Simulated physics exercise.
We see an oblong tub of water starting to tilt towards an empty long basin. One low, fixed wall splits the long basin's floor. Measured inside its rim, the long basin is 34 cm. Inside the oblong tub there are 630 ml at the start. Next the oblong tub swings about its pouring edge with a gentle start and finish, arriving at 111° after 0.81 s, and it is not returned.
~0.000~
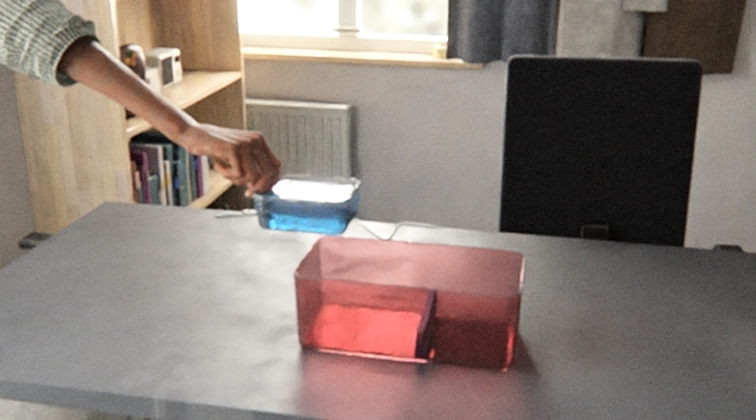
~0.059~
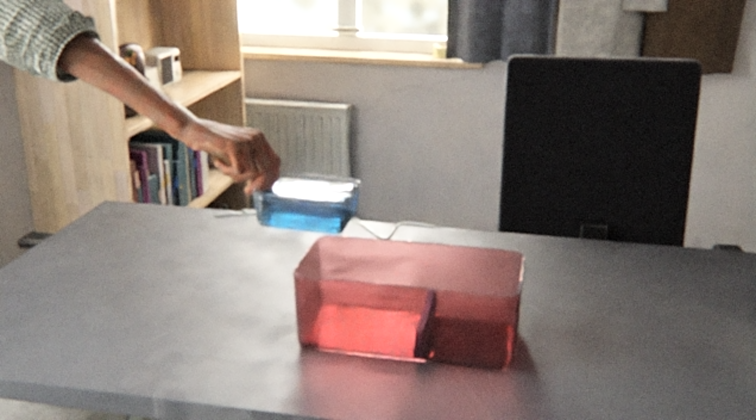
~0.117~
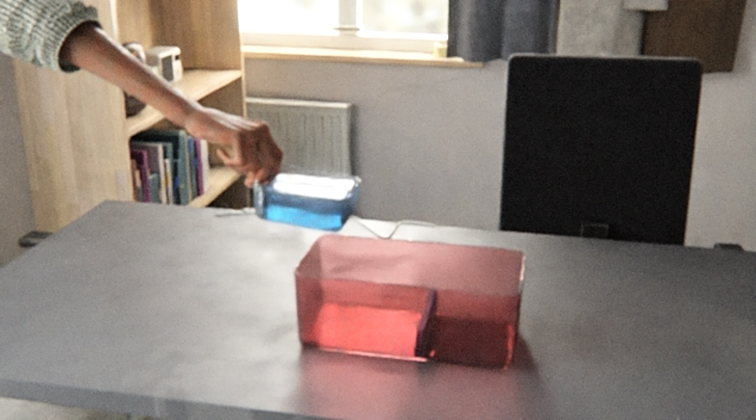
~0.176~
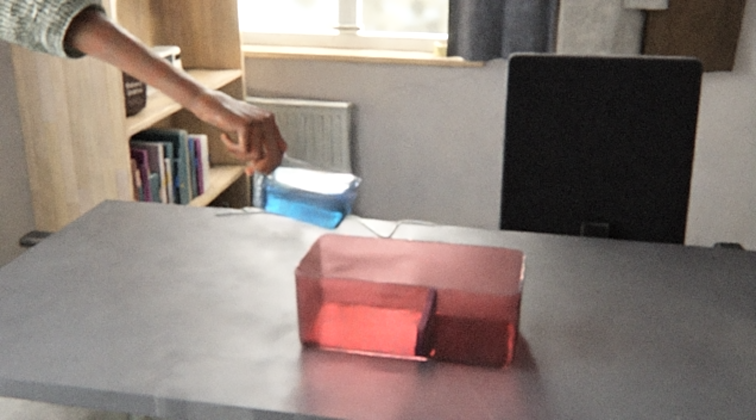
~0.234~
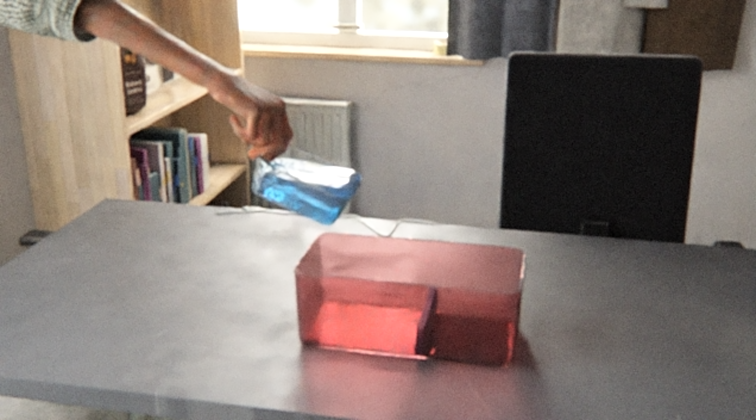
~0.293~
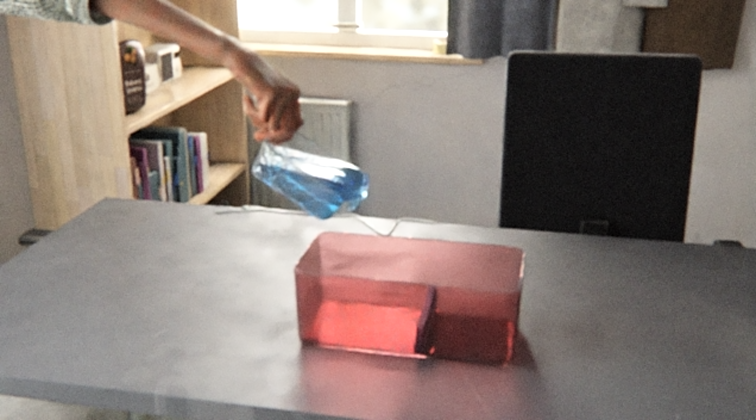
A hand lifting and tilting a clear tub of blue liquid rightward behind a translucent red basin on a grey table.
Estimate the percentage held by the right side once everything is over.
I would say 57 per cent.
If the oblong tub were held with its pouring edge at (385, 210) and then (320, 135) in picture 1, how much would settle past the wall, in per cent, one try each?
75 then 20 %.
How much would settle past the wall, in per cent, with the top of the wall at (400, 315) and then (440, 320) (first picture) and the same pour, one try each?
80 then 35 %.
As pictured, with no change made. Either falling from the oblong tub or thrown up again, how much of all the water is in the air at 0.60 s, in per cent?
Close to 52 in a hundred.
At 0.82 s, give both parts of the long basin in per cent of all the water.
Near 36 on the left, 60 on the right.
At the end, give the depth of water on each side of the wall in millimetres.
Depths: Left near 10 mm, right near 18 mm.
Then, 0.60 s in, the tilt is 93° and 10 per cent is still to pour, 29 is left of the wall and 9 right of it.
Then, 0.82 s in, the tilt is 111° and 0 per cent is still to pour, 35 is left of the wall and 61 right of it.
Then, 1.06 s in, the tilt is 111° and 0 per cent is still to pour, 42 is left of the wall and 57 right of it.
Then, 1.31 s in, the tilt is 111° and 0 per cent is still to pour, 42 is left of the wall and 57 right of it.
Finally, 42 per cent lies left of the wall, 57 right of it and 1 outside.
